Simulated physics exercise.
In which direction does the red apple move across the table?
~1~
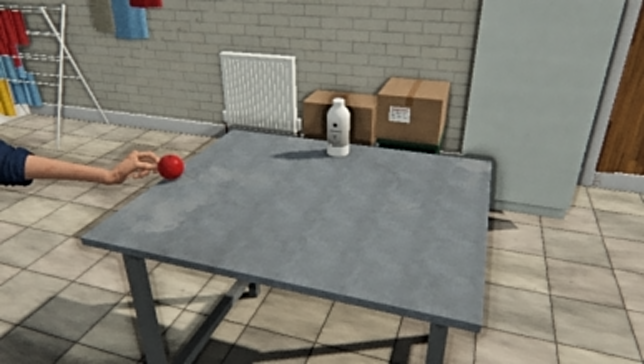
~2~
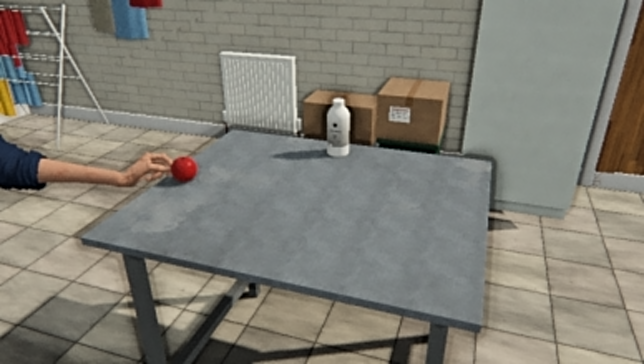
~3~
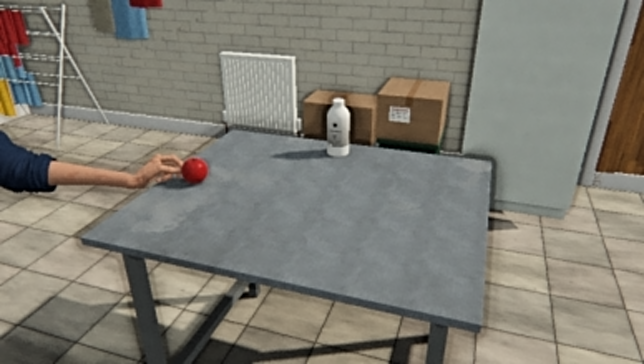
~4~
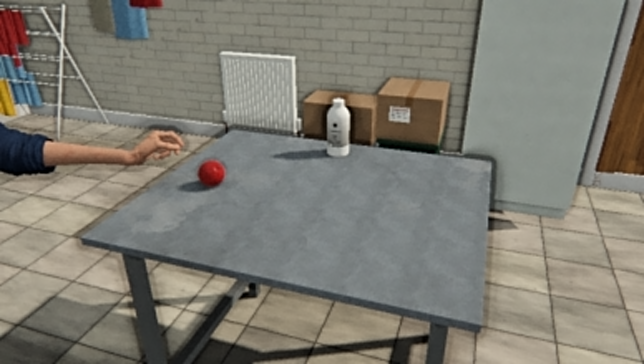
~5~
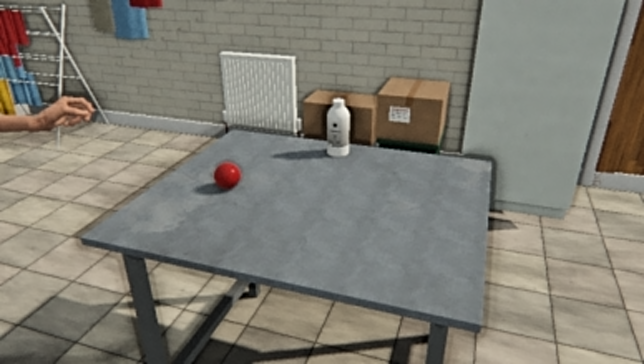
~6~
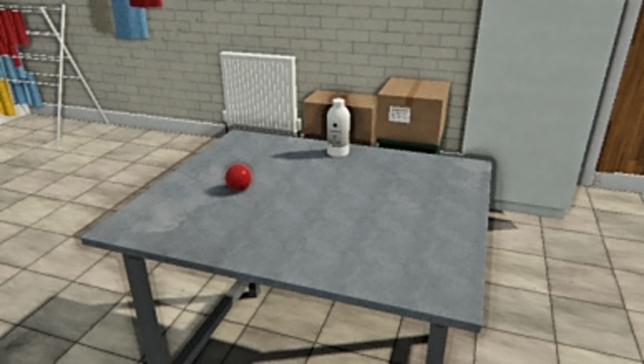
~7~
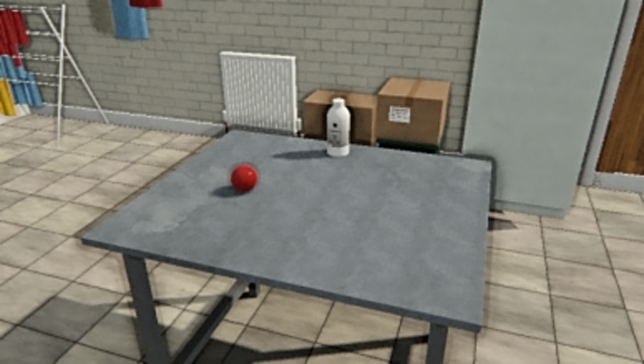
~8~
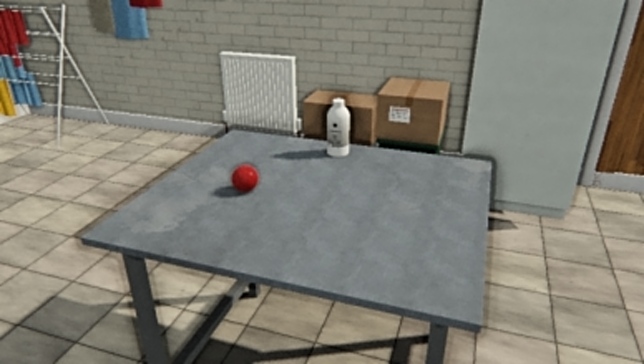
The red apple moves to the right, away from the hand that pushes it.
